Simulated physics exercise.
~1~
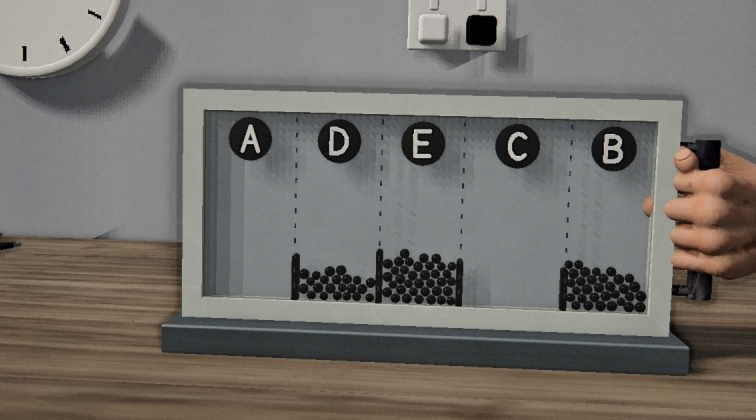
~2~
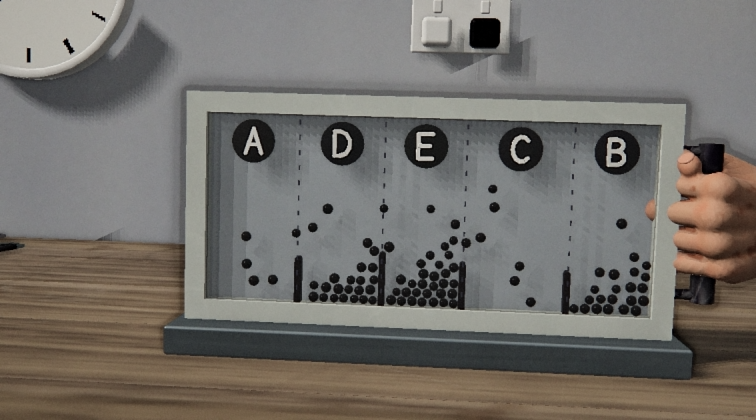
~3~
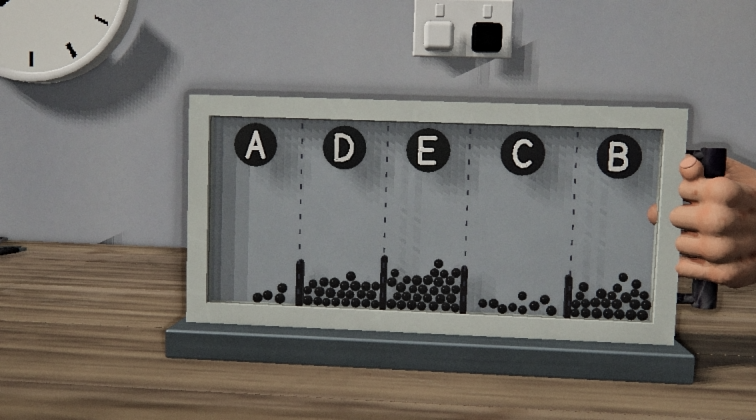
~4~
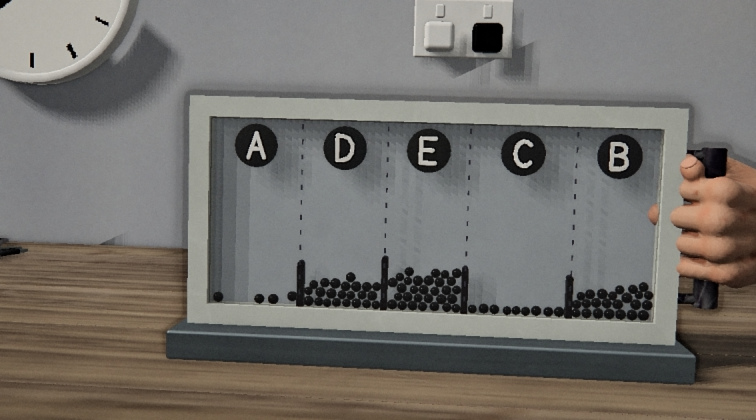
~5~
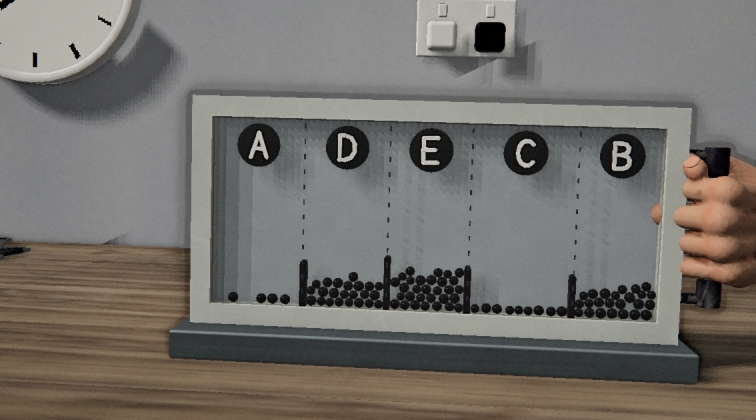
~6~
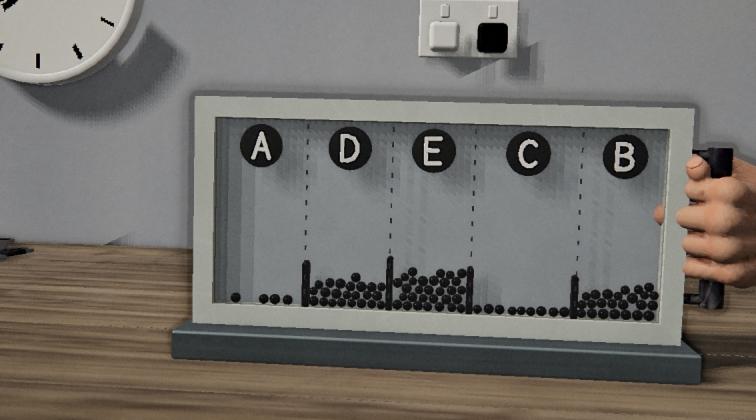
In the video, a hand grips the right side of a clear-faced case as black beads, first heaped in strips D, E and B, scatter upward and fall back, ending at rest with a few in A, a thin row in C and most still in D, E and B.
